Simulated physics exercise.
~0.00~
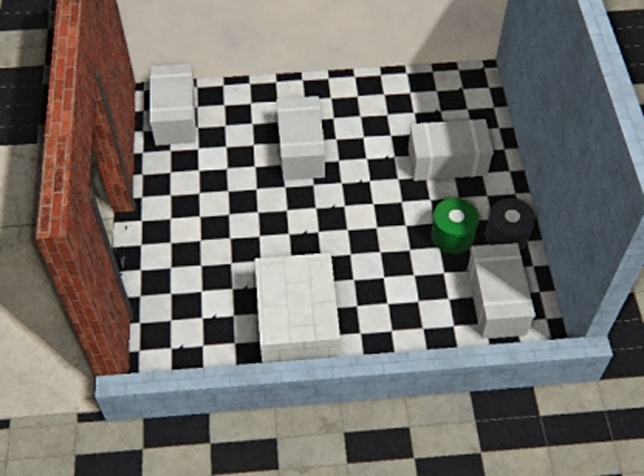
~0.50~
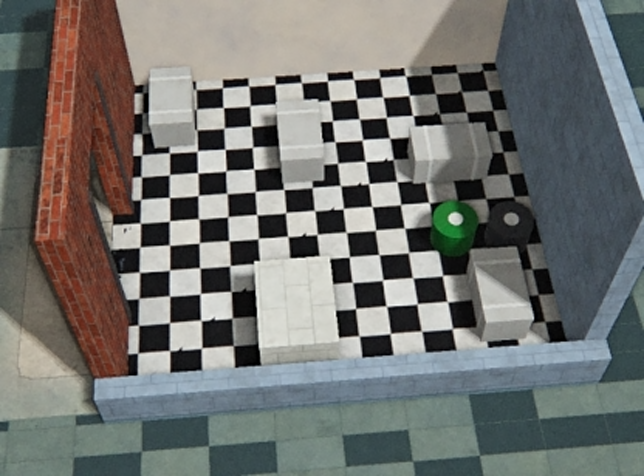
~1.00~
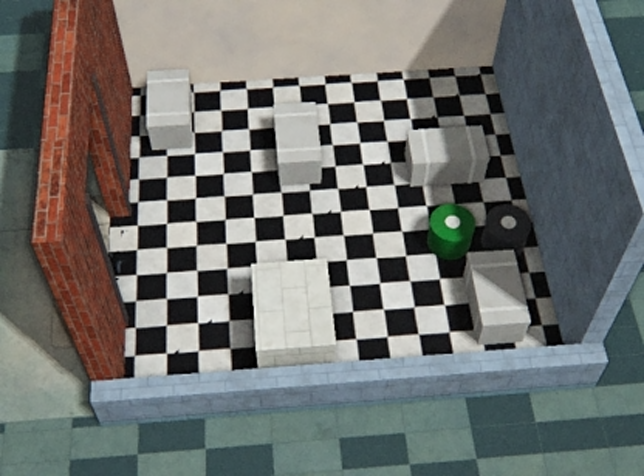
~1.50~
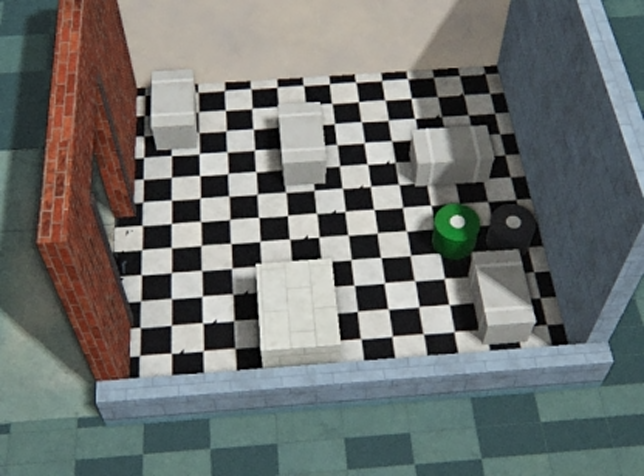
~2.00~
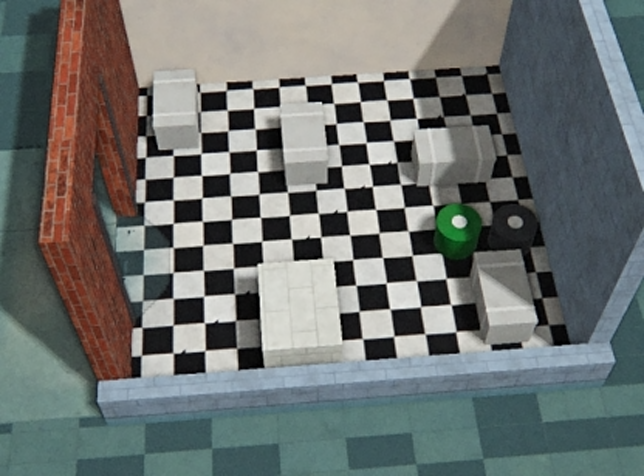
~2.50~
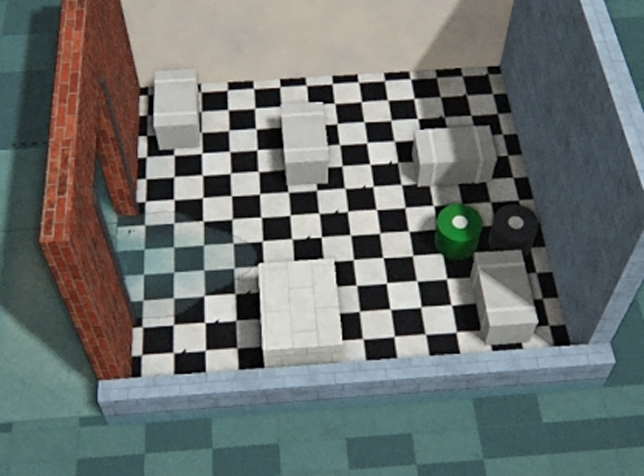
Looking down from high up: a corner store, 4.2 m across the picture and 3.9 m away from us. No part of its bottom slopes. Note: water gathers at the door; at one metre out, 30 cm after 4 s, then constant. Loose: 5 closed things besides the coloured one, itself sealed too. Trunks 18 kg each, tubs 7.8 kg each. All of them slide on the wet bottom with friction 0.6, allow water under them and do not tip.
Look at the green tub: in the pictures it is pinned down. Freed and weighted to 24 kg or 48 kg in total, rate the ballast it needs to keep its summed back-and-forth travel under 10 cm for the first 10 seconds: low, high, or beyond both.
High.
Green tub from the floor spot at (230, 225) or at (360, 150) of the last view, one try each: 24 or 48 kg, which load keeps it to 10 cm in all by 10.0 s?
Taking them in turn, only the heavier mass keeps it, and only the heavier mass keeps it.
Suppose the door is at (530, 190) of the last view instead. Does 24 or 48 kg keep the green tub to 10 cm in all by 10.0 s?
That way, only the big mass suffices.
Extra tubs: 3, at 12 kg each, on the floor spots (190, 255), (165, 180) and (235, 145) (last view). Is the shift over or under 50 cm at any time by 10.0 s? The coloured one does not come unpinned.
In turn: Beyond it, within it, within it.
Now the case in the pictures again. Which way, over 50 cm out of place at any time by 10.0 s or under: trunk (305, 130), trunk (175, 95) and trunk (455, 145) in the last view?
First above the mark, second below the mark, third above the mark.
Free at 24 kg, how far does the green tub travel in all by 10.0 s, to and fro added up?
I'd say roughly 50 centimetres in all.
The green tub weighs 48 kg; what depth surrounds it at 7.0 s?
Around 9 cm.
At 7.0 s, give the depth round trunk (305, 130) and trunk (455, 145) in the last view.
Some 11 cm at the first, some 15 cm at the second.
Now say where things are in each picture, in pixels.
In the first frame, the green tub at (457, 216) rests on the ground; 0.0 m2 under water; 0 of 6 have shifted.
In the second frame, the green tub at (456, 219), on the bottom; water covers 0.0 m2; 0 of 6 have shifted.
In the third frame, the green tub at (453, 222) rests on the ground; 0.0 m2 under water; 0 of 6 have shifted.
In the fourth frame, the green tub at (457, 222) rests on the ground; 0.0 m2 under water; 0 of 6 have shifted.
In the fifth frame, the green tub at (459, 222) rests on the ground; 0.3 m2 under water; 0 of 6 have shifted.
In the sixth frame, the green tub at (460, 222) rests on the ground; water covers 1.0 m2; 0 of 6 have shifted.
After 3.5 s the green tub would be 0 cm from its start with 24 kg and 0 cm from its start with 48 kg; 0 cm of water round it then.
After 4.5 s the green tub would be 0 cm from its start with 24 kg and 0 cm from its start with 48 kg; 4 cm of water round it then.
After 7.0 s the green tub would be 0 cm from its start with 24 kg and 0 cm from its start with 48 kg; 9 cm of water round it then.
After 10.0 s the green tub would be 41 cm from its start with 24 kg and 0 cm from its start with 48 kg; 13 cm of water round it then.
